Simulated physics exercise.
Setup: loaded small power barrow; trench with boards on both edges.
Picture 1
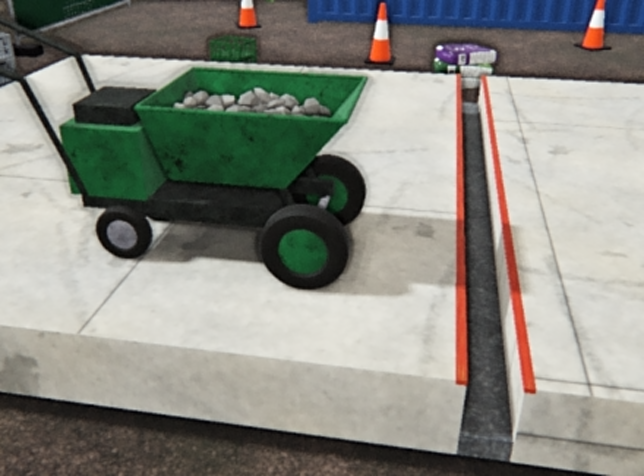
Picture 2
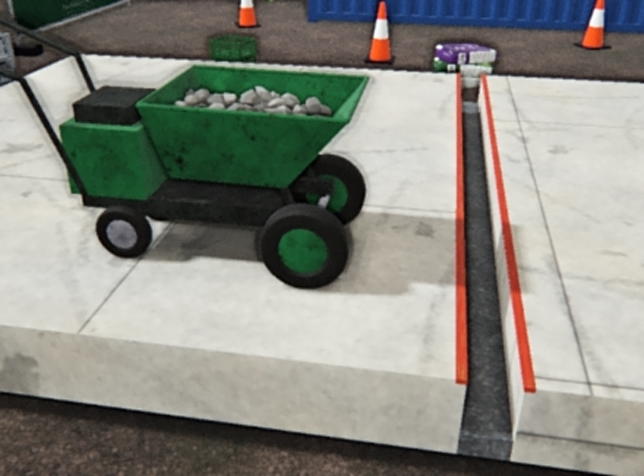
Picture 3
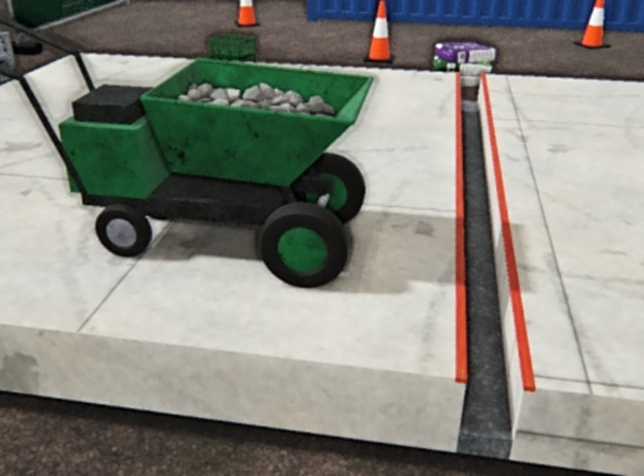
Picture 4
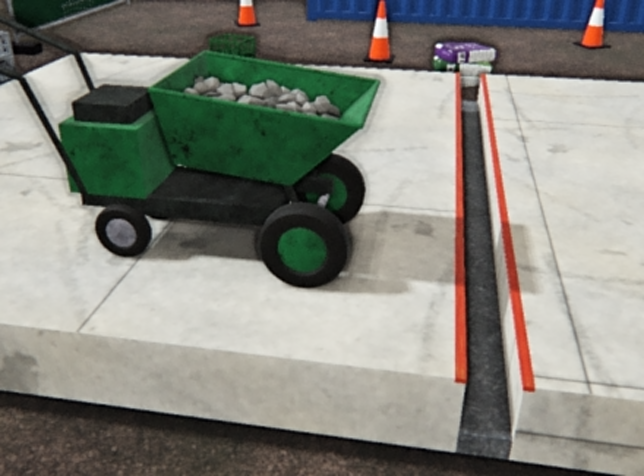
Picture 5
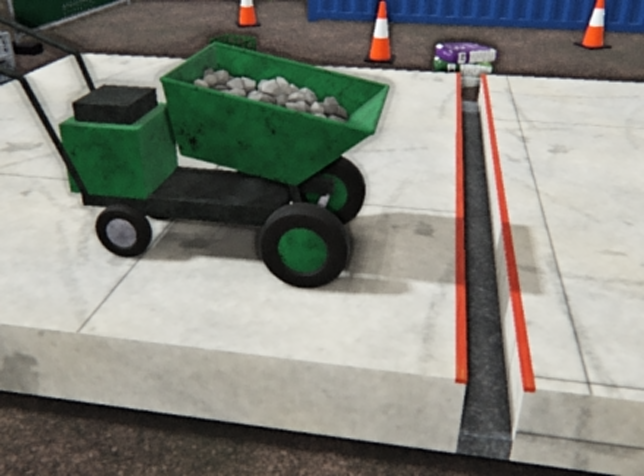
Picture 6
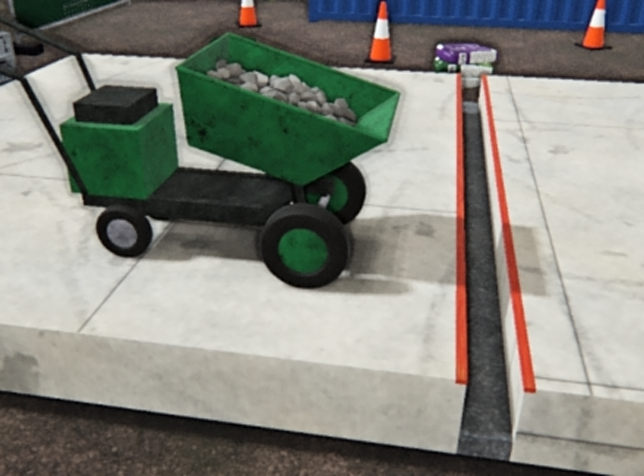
The video shows a small green power barrow loaded with broken stones standing on a pale slab, left of a narrow trench edged with orange boards, as its skip gradually tilts forward to the right while the wheels stay still.
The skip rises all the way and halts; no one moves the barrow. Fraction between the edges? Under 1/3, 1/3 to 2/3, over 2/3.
Over 2/3.
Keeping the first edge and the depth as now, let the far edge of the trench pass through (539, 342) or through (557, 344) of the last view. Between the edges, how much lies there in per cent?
You'd get 90 % in the first case and 90 % in the second.
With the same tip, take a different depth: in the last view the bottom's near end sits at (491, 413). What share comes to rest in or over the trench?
Around 60 percent.
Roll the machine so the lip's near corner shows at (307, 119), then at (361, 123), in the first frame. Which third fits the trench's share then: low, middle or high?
In the first case the middle third, in the second case above two thirds.
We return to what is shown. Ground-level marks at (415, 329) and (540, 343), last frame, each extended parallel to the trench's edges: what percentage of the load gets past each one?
Around 100 in a hundred for the first, 10 in a hundred for the second.
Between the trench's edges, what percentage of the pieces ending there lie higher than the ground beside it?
10 %.
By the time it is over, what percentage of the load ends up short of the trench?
My estimate is close to 10 in a hundred.
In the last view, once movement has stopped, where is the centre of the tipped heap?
(484, 288).
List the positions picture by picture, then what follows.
Lip of the skip at (345, 122), level; top of the load at (237, 111), broken stones; first edge of the trench at (461, 334); far edge at (523, 341), the trench under half as wide as the skip, and about as deep as wide, in the first picture.
Lip of the skip at (347, 122), level; top of the load at (239, 110), in the second picture.
Lip of the skip at (352, 123), tipped barely; top of the load at (242, 106), in the third picture.
Lip of the skip at (361, 127), tipped a little; top of the load at (227, 102), in the fourth picture.
Lip of the skip at (372, 133), tipped a little; top of the load at (236, 96), in the fifth picture.
Lip of the skip at (385, 141), tipped clearly; top of the load at (238, 90); first edge of the trench at (461, 333); far edge at (523, 340), in the sixth picture.
Soon, skip tipped steeply; all in the skip.
A while on, skip tipped right over; most in the skip; a stray few short of the trench; a small part in or heaped over the trench; a stray few beyond it; a stray few falling.
Towards the end, skip tipped right over; about a quarter in the skip; a small part short of the trench; about two thirds in or heaped over the trench; a small part beyond it.
Finally, skip tipped right over; a stray few in the skip; a small part short of the trench; most in or heaped over the trench; a small part beyond it.
